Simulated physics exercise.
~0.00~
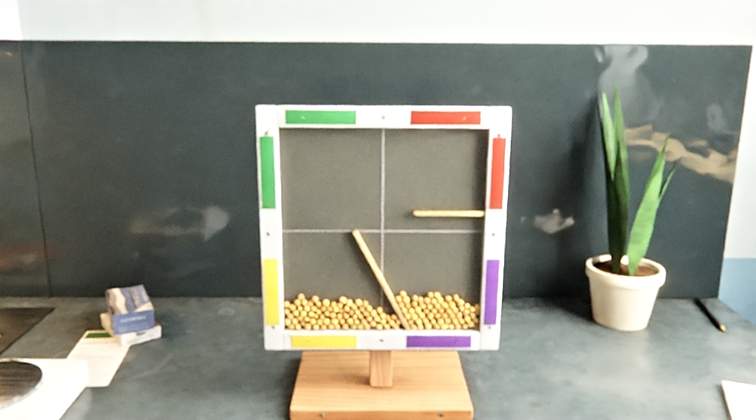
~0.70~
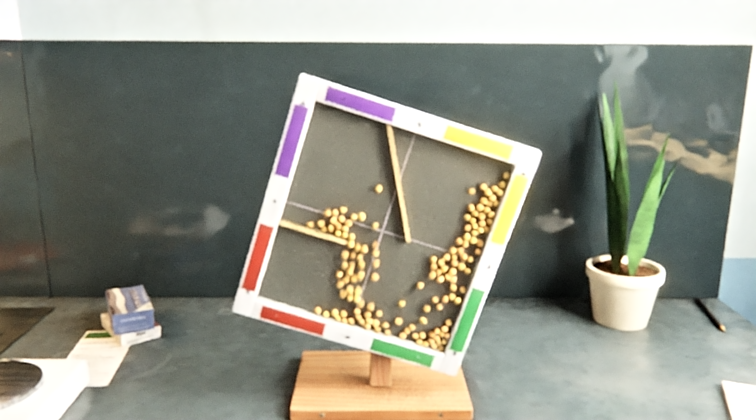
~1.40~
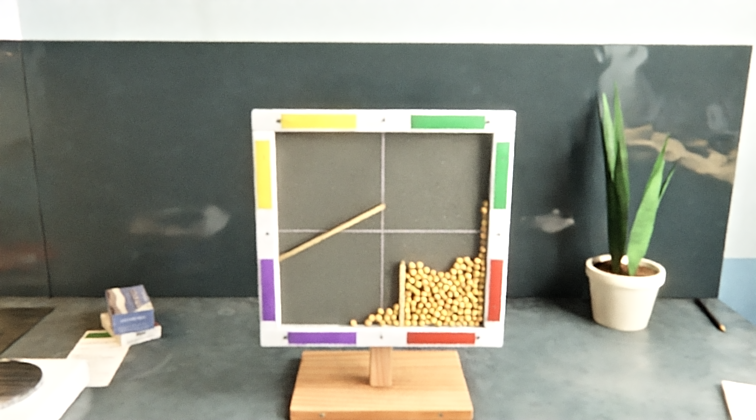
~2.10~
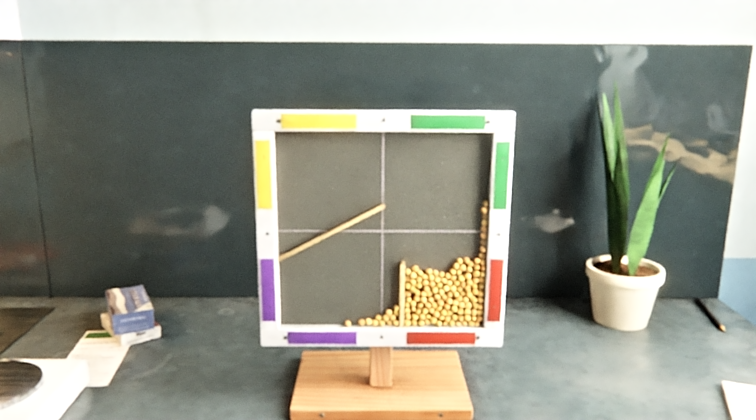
We see a square, clear-fronted box of chickpeas turn counterclockwise on a wooden stand, the pieces tumbling past its inner strips. It stops after three quarters of a turn, with most heaped in the red quarter at lower right and a few in purple and green.
